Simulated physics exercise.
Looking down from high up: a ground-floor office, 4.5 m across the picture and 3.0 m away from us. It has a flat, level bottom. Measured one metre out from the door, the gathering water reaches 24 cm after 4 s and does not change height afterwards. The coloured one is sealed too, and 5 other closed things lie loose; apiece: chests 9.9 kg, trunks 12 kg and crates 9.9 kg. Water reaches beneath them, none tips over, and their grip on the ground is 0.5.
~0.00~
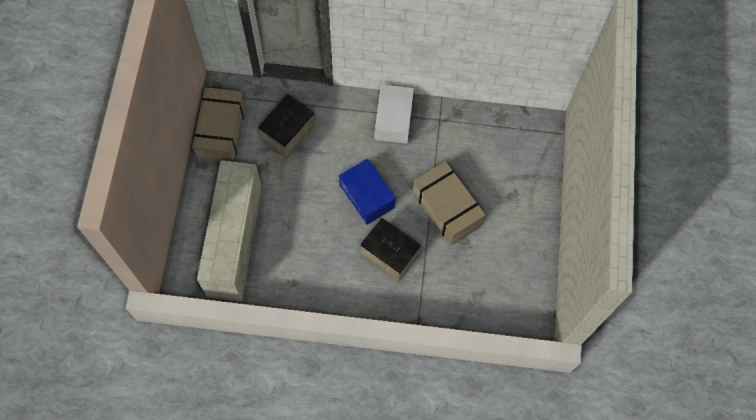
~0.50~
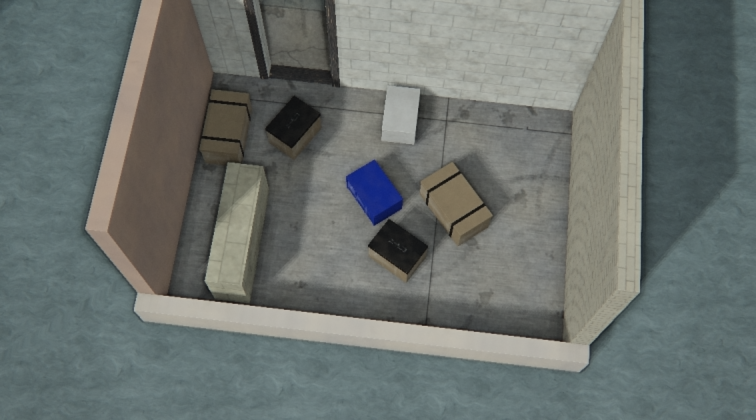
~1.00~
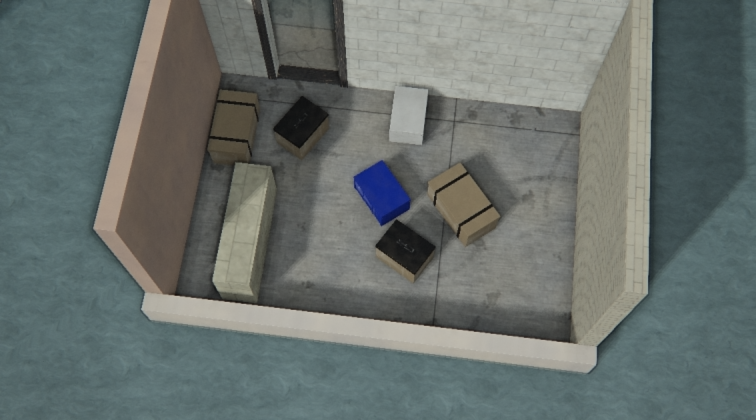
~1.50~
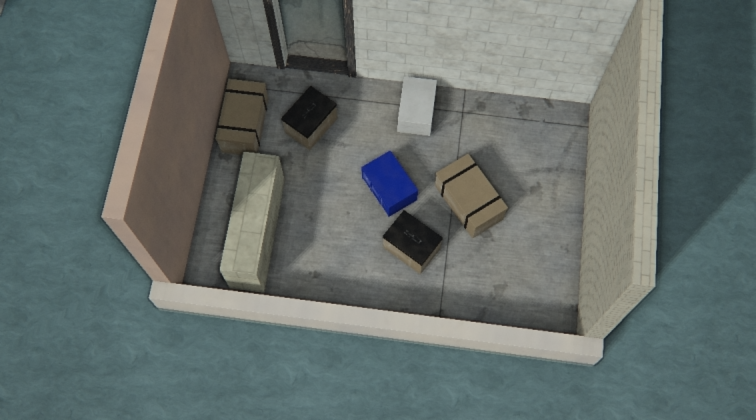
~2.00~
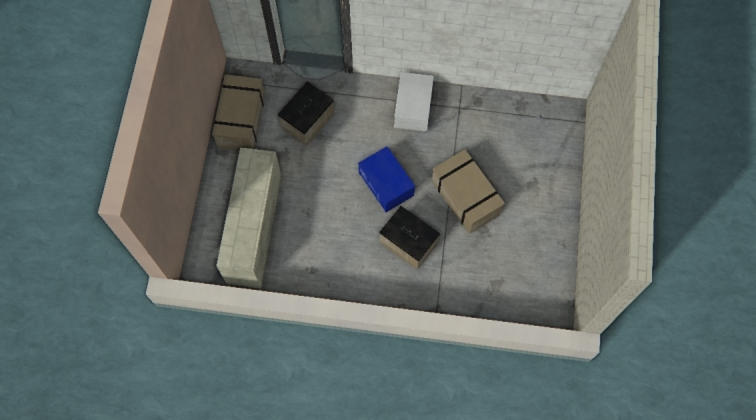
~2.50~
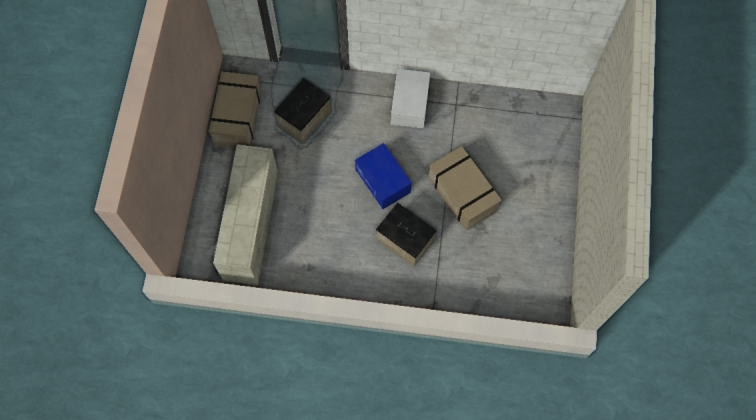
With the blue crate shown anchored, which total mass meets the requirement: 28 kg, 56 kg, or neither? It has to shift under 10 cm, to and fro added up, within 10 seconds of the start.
The answer is 28 kg already.
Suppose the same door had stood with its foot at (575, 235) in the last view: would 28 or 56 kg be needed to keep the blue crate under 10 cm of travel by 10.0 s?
Under that setup, the light option succeeds.
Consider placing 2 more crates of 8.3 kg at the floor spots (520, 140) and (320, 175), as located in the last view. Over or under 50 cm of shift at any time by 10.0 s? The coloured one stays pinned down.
In that order: Within it, beyond it.
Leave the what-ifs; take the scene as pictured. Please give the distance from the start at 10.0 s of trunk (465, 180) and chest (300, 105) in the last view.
Shifts: 30 cm / 300 cm.
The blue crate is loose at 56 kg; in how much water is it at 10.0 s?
Depth: Approx. 7 cm.
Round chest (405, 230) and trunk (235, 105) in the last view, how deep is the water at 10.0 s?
4 and 10 cm.
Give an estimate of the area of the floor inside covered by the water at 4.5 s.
Roughly 5.5 m2.
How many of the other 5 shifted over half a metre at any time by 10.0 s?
Tally: 2.
After 3.5 s the blue crate would be 0 cm from its start with 28 kg and 0 cm from its start with 56 kg; 1 cm of water round it then.
After 4.5 s the blue crate would be 0 cm from its start with 28 kg and 0 cm from its start with 56 kg; 3 cm of water round it then.
After 7.0 s the blue crate would be 0 cm from its start with 28 kg and 0 cm from its start with 56 kg; 5 cm of water round it then.
After 10.0 s the blue crate would be 0 cm from its start with 28 kg and 0 cm from its start with 56 kg; 7 cm of water round it then.
